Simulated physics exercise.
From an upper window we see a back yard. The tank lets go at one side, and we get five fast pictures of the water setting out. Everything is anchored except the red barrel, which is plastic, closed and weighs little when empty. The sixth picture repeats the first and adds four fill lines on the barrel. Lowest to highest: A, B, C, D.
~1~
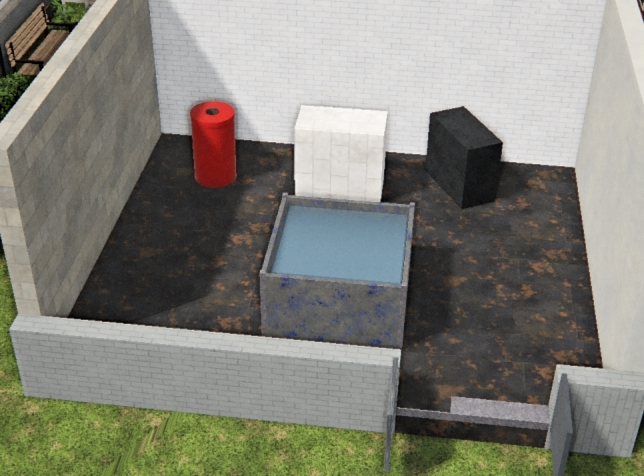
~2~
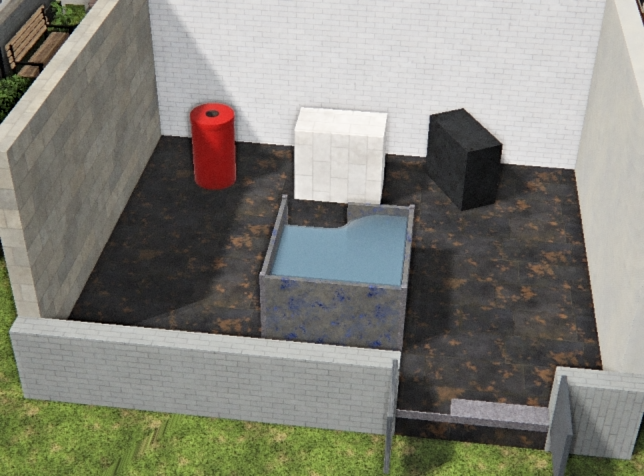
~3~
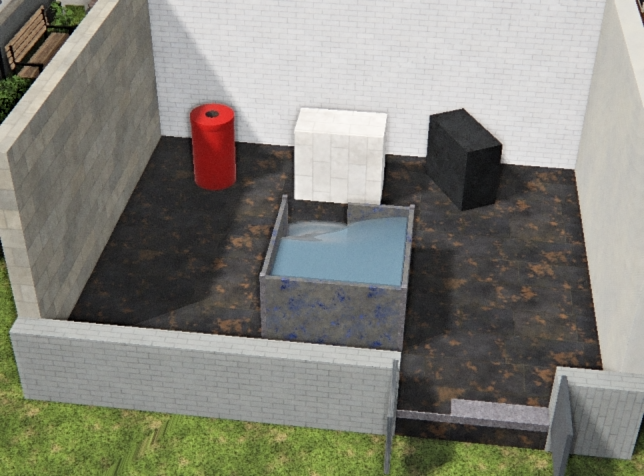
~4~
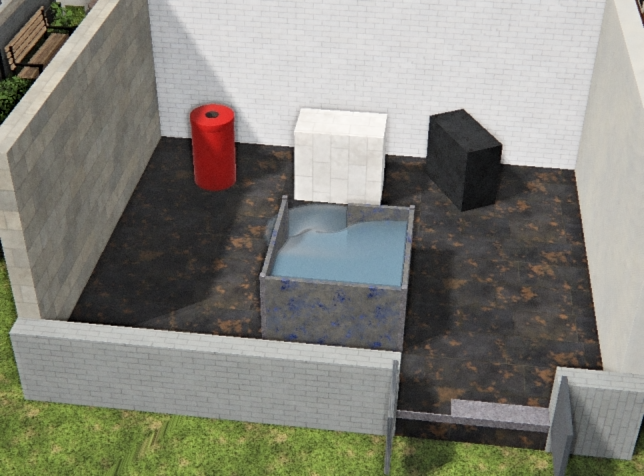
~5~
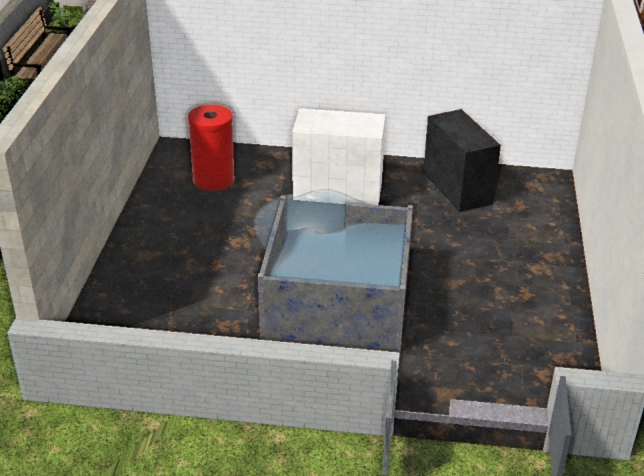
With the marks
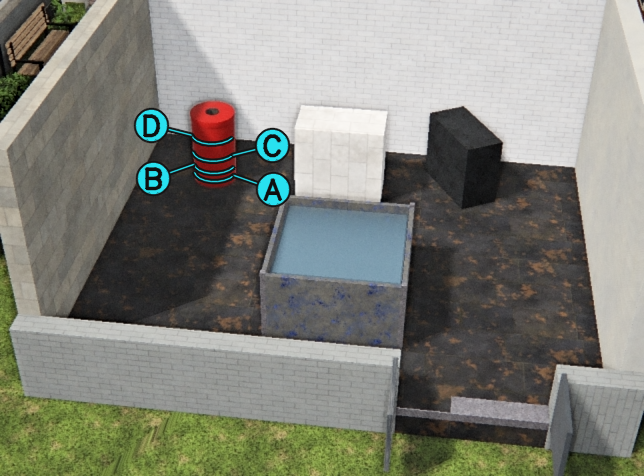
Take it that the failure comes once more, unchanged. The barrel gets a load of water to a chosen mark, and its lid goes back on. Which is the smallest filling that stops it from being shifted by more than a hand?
C is the one.
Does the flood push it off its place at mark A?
Yes.
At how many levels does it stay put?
Two of the four.
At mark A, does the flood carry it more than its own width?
Yes, clearly.
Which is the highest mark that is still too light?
That is mark B.
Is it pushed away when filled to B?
Yes.
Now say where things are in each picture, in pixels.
Lid of the red barrel at (212, 112); tank full, its middle at (341, 244); open gate at (478, 361).
Water covers 1 % of the ground, mostly out of sight from here.
Water covers 3 % of the ground, mostly out of sight from here.
Water covers 5 % of the ground and is seen nearest the barrel at (276, 220).
Lid of the red barrel at (209, 115); water covers 7 % of the ground and is seen nearest the barrel at (264, 217).
On the marked copy, A at (211, 181); B at (210, 173); C at (209, 161); D at (208, 144); from the bottom up A, B, C, D.
For mark A, it is pushed about twice its own width away.
For mark B, it is pushed about half its own width away.
For mark C, it does not move.
For mark D, it does not move.
